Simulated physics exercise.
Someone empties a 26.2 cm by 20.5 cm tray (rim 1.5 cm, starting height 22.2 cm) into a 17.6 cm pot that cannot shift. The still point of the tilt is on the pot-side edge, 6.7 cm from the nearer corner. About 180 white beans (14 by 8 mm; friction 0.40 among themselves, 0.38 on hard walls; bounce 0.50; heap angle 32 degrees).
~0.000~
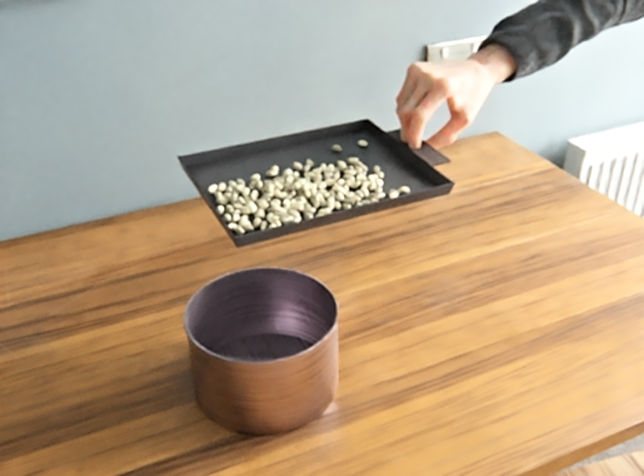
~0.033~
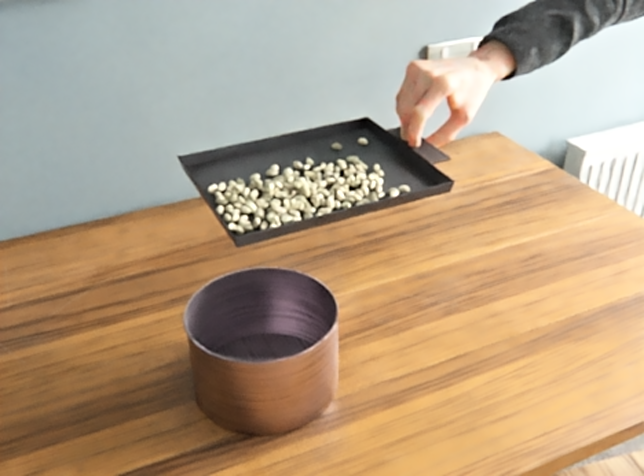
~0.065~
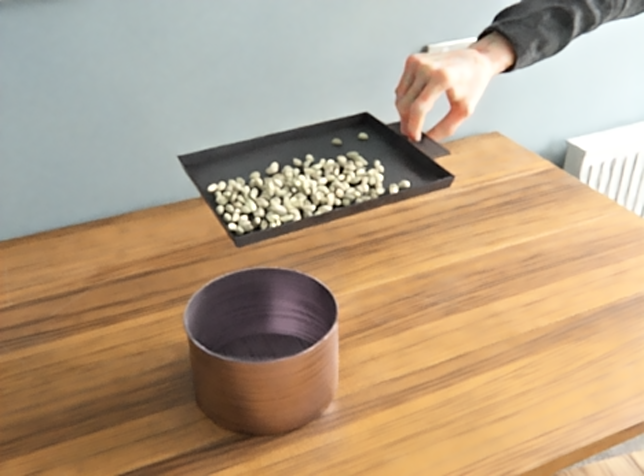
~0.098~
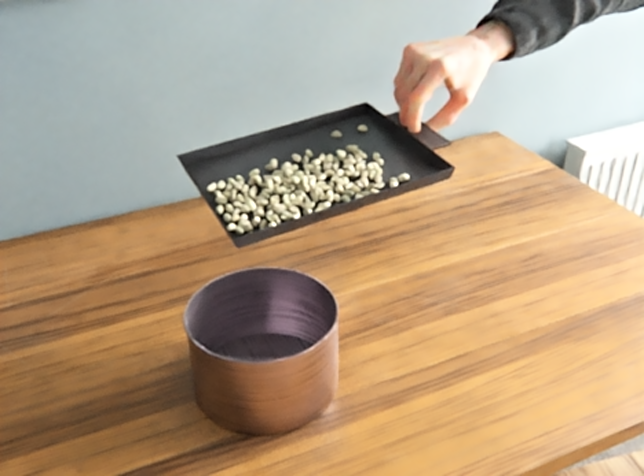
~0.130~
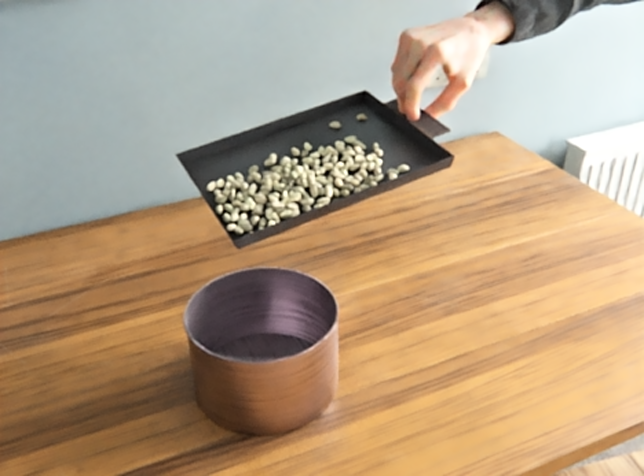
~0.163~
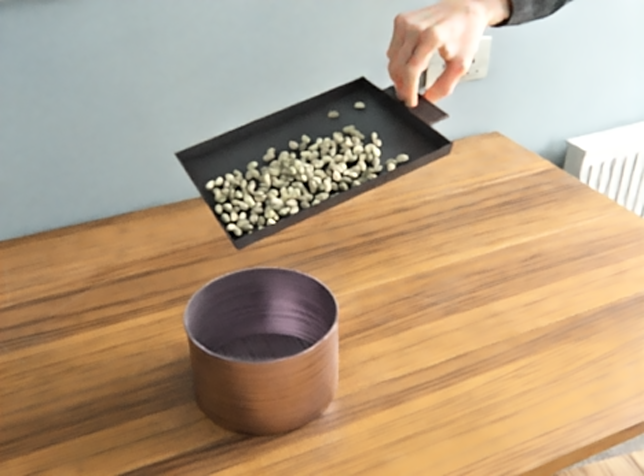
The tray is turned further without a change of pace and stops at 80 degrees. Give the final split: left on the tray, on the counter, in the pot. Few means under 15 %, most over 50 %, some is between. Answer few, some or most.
Left on the tray: Few; on the counter: Most; in the pot: Some.
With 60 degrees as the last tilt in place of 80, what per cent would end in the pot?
In that case some 25 per cent.
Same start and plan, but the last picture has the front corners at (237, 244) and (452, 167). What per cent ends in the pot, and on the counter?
Pot 100, counter 0.
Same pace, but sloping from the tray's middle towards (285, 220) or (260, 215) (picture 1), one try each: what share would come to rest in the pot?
About 95 and 75 per cent.
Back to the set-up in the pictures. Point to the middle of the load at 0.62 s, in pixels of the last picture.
At about (221, 206).
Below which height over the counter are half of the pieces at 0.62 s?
Some 24 cm.
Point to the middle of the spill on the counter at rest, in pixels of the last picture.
Near (125, 402).
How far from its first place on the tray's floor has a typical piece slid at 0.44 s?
Some 3 cm.
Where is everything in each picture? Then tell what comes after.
The first frame shows tray tilt 0 degrees, front corners at (237, 235) and (451, 182); middle of the pieces at (301, 192); pot at (262, 310).
The second frame shows tray tilt 1 degrees, front corners at (237, 235) and (451, 180); middle of the pieces at (301, 191).
The third frame shows tray tilt 2 degrees, front corners at (236, 236) and (451, 175); middle of the pieces at (300, 189).
The fourth frame shows tray tilt 5 degrees, front corners at (236, 236) and (451, 167), lowest corner left front; middle of the pieces at (300, 185).
The fifth frame shows tray tilt 9 degrees, front corners at (235, 237) and (450, 155), lowest corner left front; middle of the pieces at (299, 181).
The sixth frame shows tray tilt 13 degrees, front corners at (234, 239) and (449, 143), lowest corner left front; middle of the pieces at (298, 176); pot at (262, 310). Its pace works out near 120 degrees a second.
After 0.44 s, tilt 47 degrees; the tray holds 100 %, the pot 0 %.
After 0.62 s, tilt 69 degrees; the tray holds 90 %, the pot 0 %.
After 0.92 s, tilt 80 degrees; the tray holds 20 %, the pot 20 %.
At rest (2.5 s), tray 5 %, counter 55 %, pot 40 %.
